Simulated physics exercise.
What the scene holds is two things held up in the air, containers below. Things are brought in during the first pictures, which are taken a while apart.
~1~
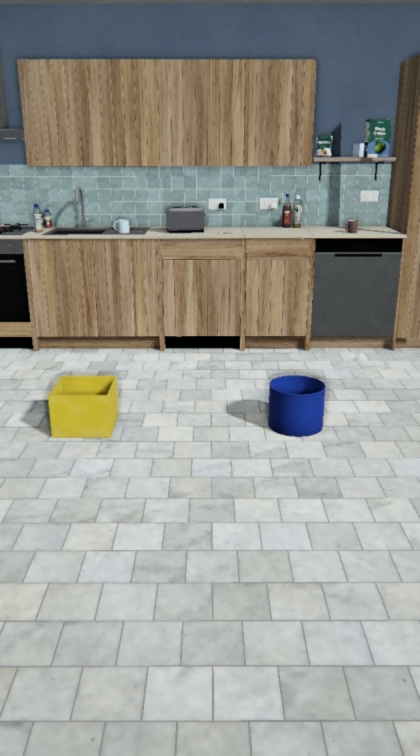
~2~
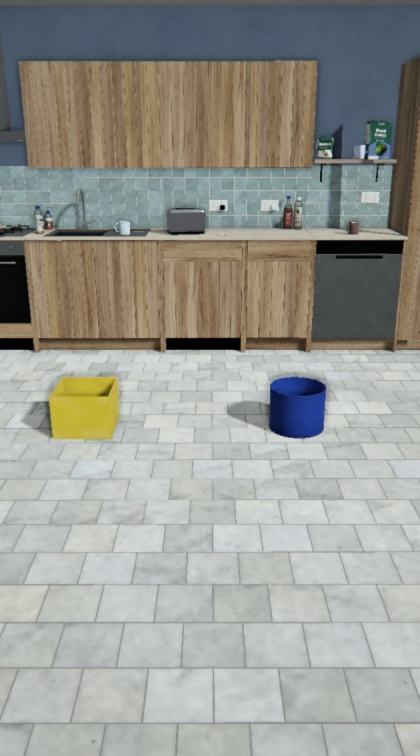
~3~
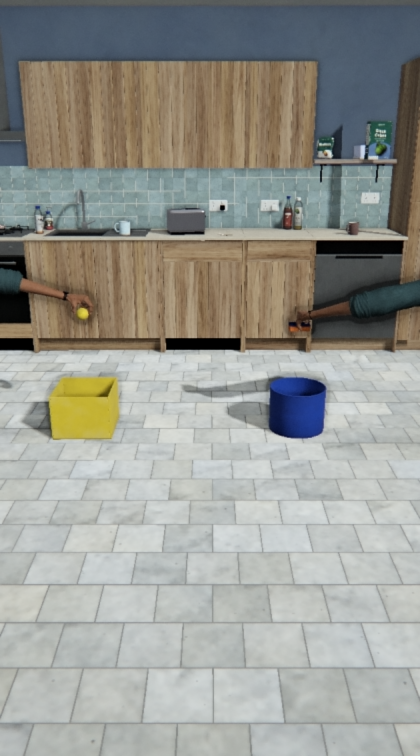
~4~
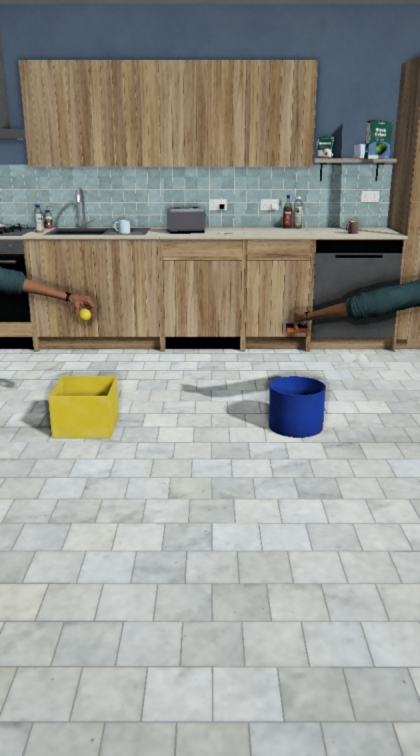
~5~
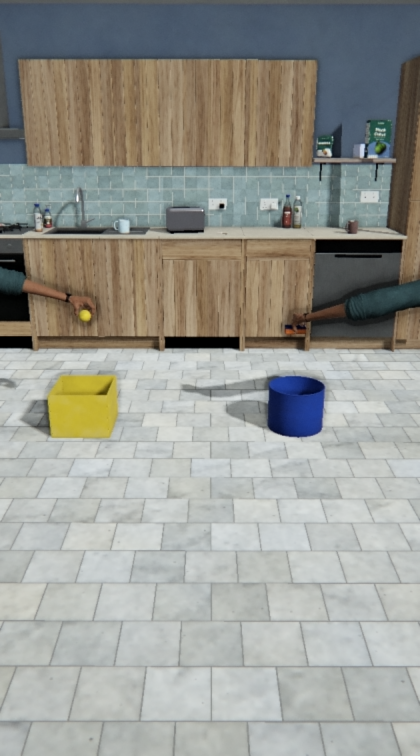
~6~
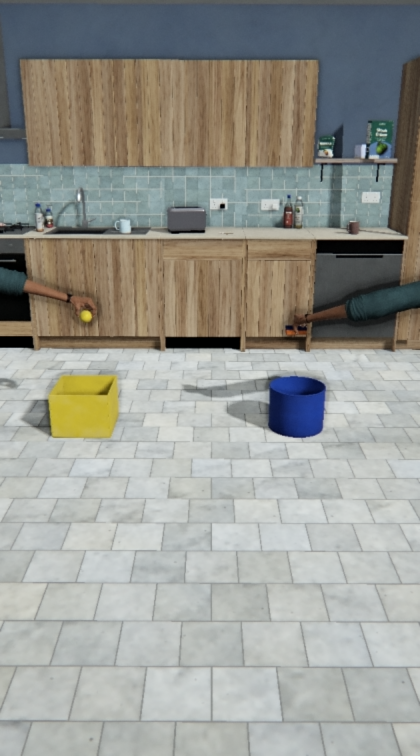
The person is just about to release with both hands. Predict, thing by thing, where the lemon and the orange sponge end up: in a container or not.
Outcome: The lemon is received; the orange sponge is received.
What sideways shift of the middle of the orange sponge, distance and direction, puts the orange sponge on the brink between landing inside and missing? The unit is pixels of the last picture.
Push it left around 24 pixels and you reach the switch.
Then, 0.20 s after the last picture, lemon falling near (87, 339); orange sponge falling near (295, 352).
Then, 0.34 s after the last picture, lemon falling near (91, 393); orange sponge falling near (292, 406).
Then, 0.56 s after the last picture, lemon falling near (92, 417); orange sponge falling near (291, 423).
At rest, the lemon drops into the container, near (92, 419); the orange sponge drops into the container, near (291, 422).
